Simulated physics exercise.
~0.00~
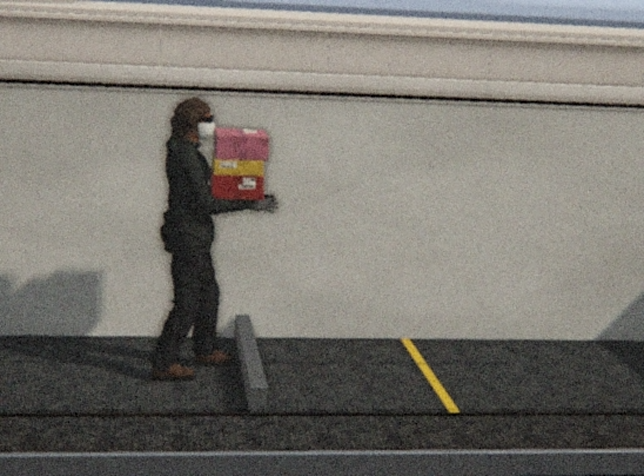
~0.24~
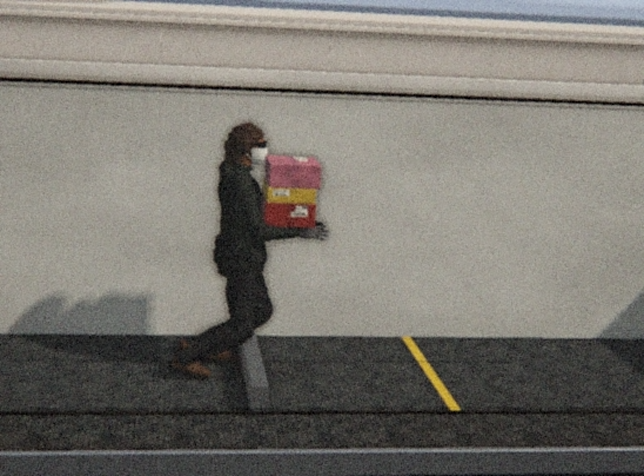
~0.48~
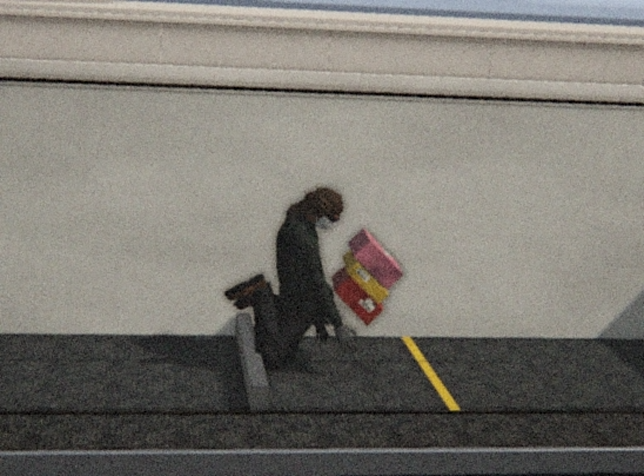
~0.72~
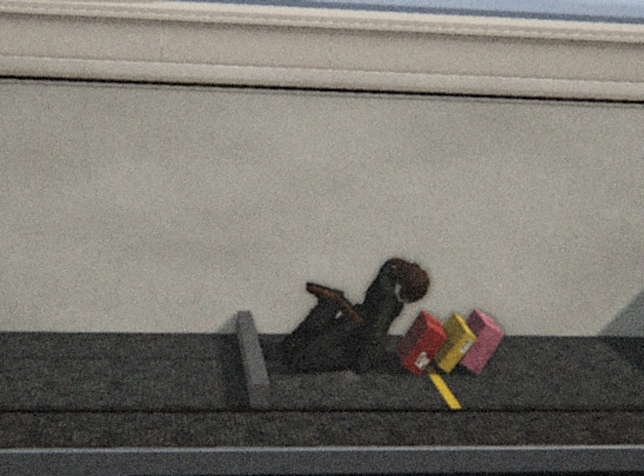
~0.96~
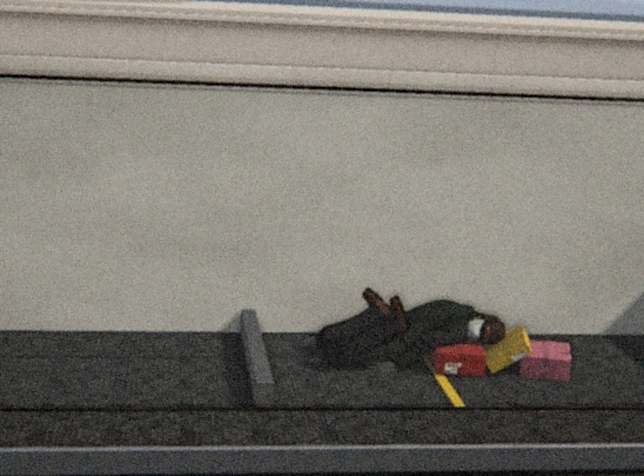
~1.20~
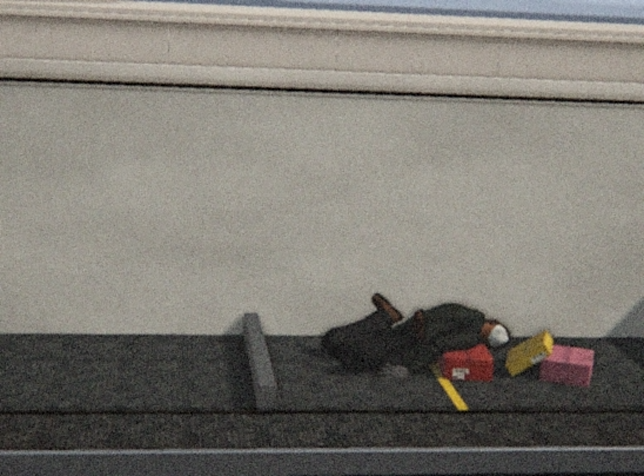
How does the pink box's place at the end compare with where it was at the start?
At the start the pink box was on top of the stack held in front of the person, left of the yellow line. At the end it lay on the ground to the right of the line, the farthest right of the boxes.
A person in dark clothes carrying a stack of pink, yellow and red boxes moved right, tripped over a low rail and pitched forward, ending face down with their head past the yellow line and the boxes scattered on the ground.
